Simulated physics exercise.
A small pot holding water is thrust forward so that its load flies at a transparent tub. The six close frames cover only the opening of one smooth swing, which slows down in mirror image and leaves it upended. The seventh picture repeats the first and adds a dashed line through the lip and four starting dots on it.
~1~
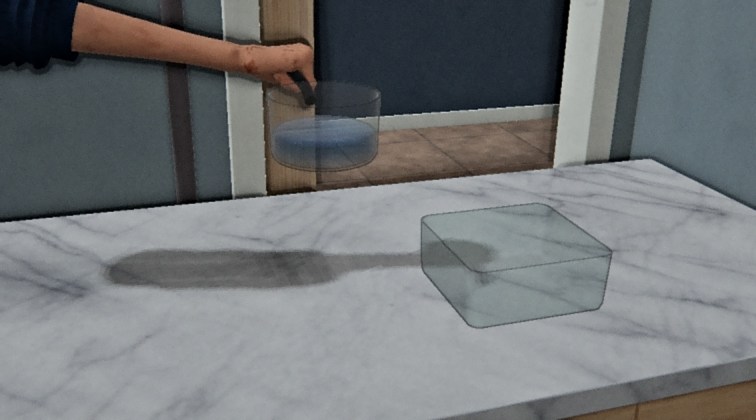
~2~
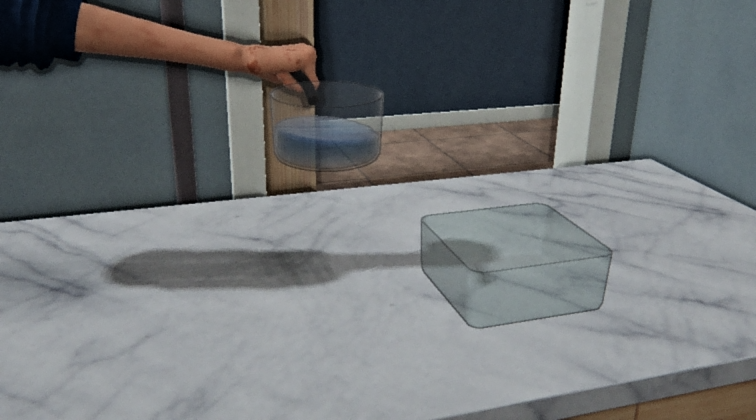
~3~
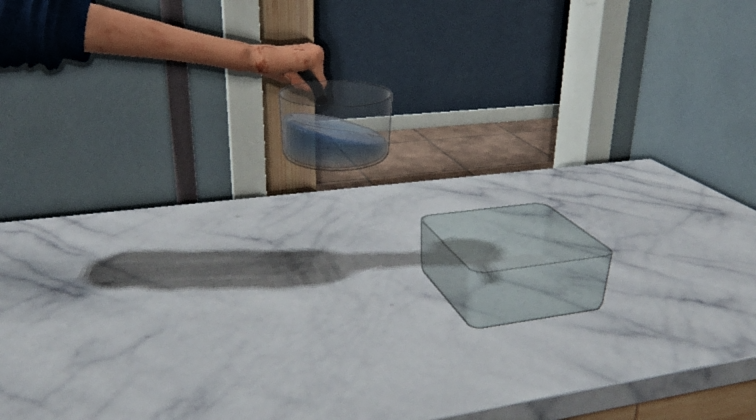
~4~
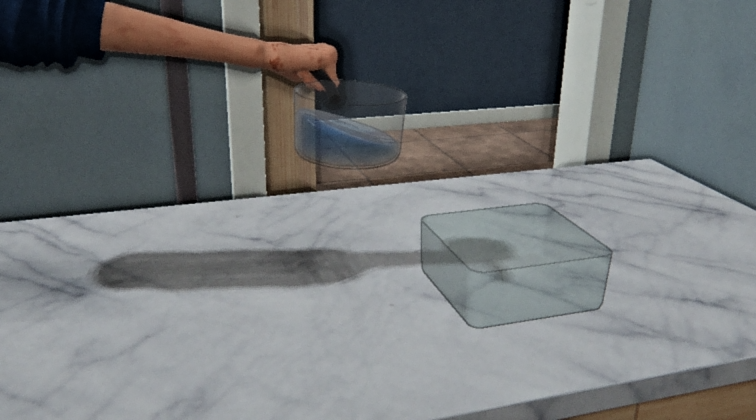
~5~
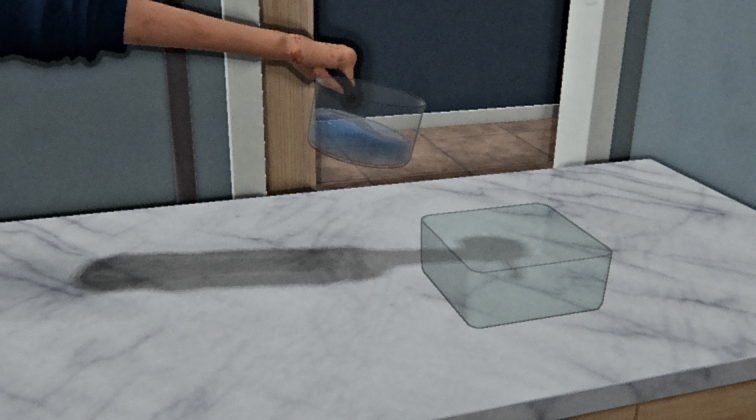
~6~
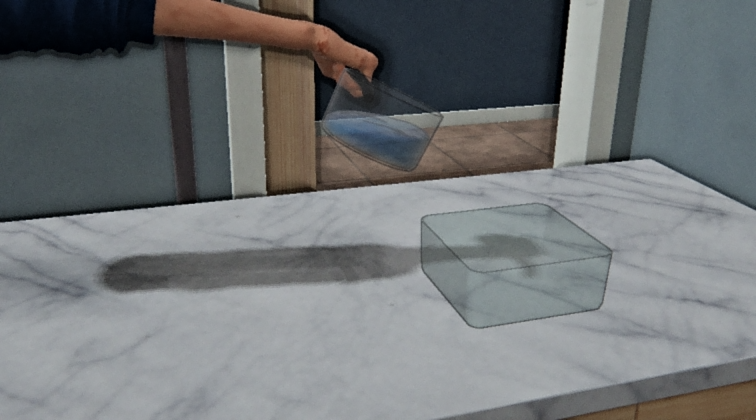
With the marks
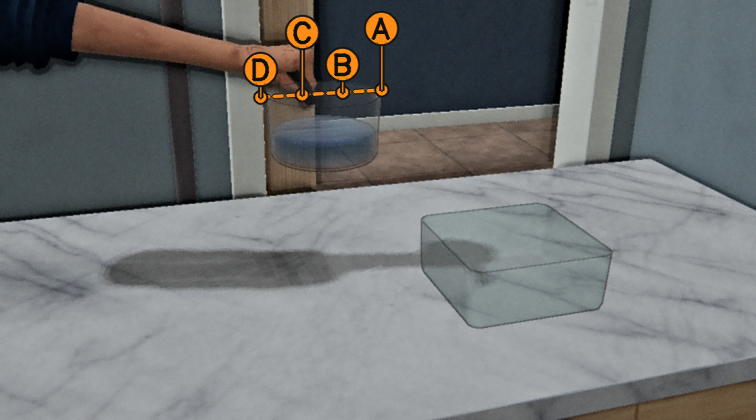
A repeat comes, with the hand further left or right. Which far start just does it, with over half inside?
The limit is B.
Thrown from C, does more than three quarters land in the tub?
No.
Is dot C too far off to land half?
Yes, it does.
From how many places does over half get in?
Two.
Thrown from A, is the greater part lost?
No, that is safe.
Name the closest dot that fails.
That is dot C.
On the marked copy, A at (381, 90); B at (342, 92); C at (302, 94); D at (260, 97).
For dot A, about 80 % lands in the tub, 5 % falls short and 15 % goes beside or beyond.
For dot B, about 62 % lands in the tub, 22 % falls short and 16 % goes beside or beyond.
For dot C, about 38 % lands in the tub, 53 % falls short and 9 % goes beside or beyond.
For dot D, about 2 % lands in the tub, 97 % falls short.
